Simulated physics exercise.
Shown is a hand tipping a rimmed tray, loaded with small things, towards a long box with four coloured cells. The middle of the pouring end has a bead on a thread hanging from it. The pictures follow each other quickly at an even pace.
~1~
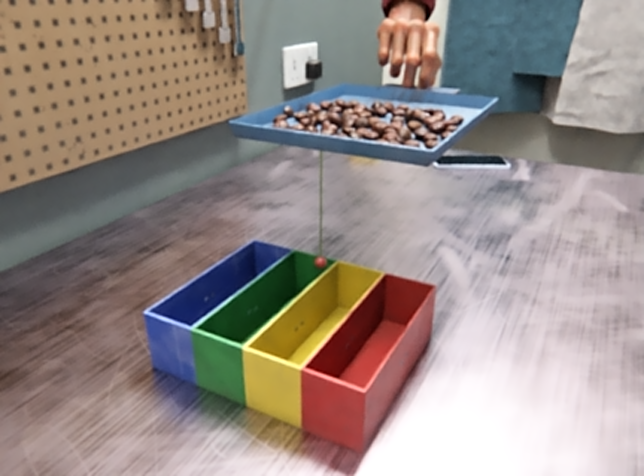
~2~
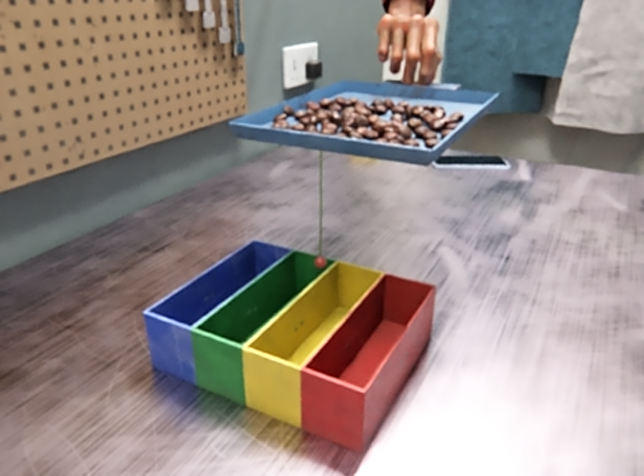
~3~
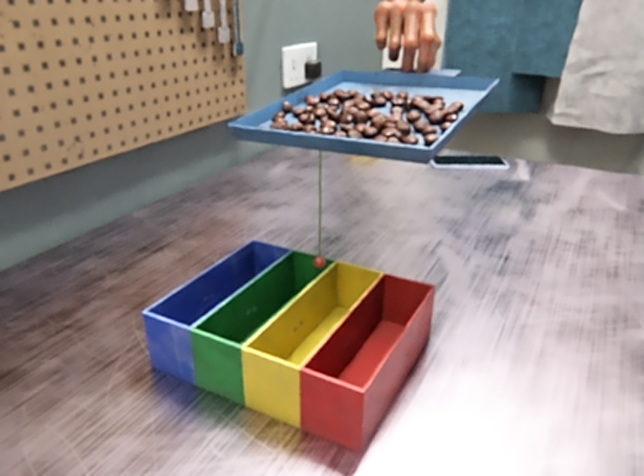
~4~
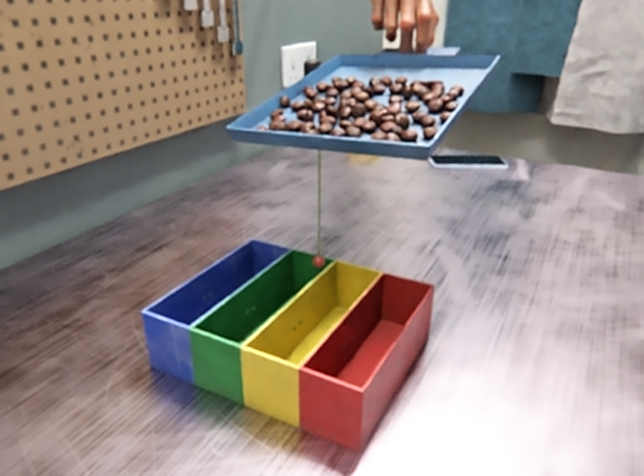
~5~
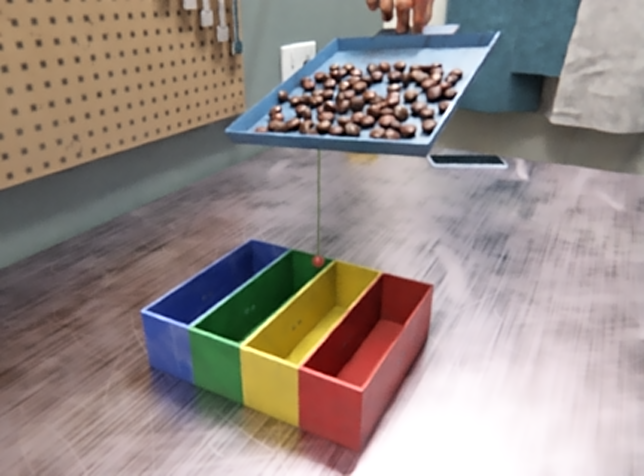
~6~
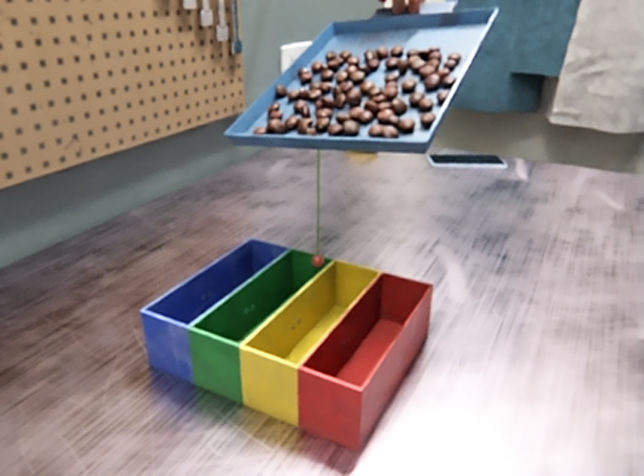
Above a box with four coloured cells, a hand tilts a blue tray of brown drops.
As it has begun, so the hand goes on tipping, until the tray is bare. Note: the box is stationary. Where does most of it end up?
Most ends up in the blue cell.
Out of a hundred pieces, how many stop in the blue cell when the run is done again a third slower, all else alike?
That works out at roughly 40 per cent.
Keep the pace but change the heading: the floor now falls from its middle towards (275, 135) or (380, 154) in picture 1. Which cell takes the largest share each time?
First try: The blue cell; second try: The red one.
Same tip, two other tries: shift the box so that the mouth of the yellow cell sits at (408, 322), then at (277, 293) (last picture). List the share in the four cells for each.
The first comes to 30 percent and the second to 100 percent.
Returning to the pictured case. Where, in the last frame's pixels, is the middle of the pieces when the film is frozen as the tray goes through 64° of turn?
Somewhere about (299, 108).
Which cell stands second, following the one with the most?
The green cell.
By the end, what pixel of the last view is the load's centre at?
I'd say the middle ends up at about (236, 329).
Just after the last frame, tray tipped steeply; almost all on the tray; just a few falling or outside the box.
A moment on, tray tipped past a quarter turn; about a tenth on the tray; roughly a third in the blue cell; roughly a quarter in the green cell; about a tenth in the yellow cell; roughly a quarter falling or outside the box.
Further on, tray tipped past a quarter turn; roughly half in the blue cell; roughly a third in the green cell; about a tenth in the yellow cell; just a few in the red cell; about a tenth falling or outside the box.
When it is over, tray tipped past a quarter turn; roughly half in the blue cell; roughly a third in the green cell; about a tenth in the yellow cell; just a few in the red cell; about a tenth outside the box.
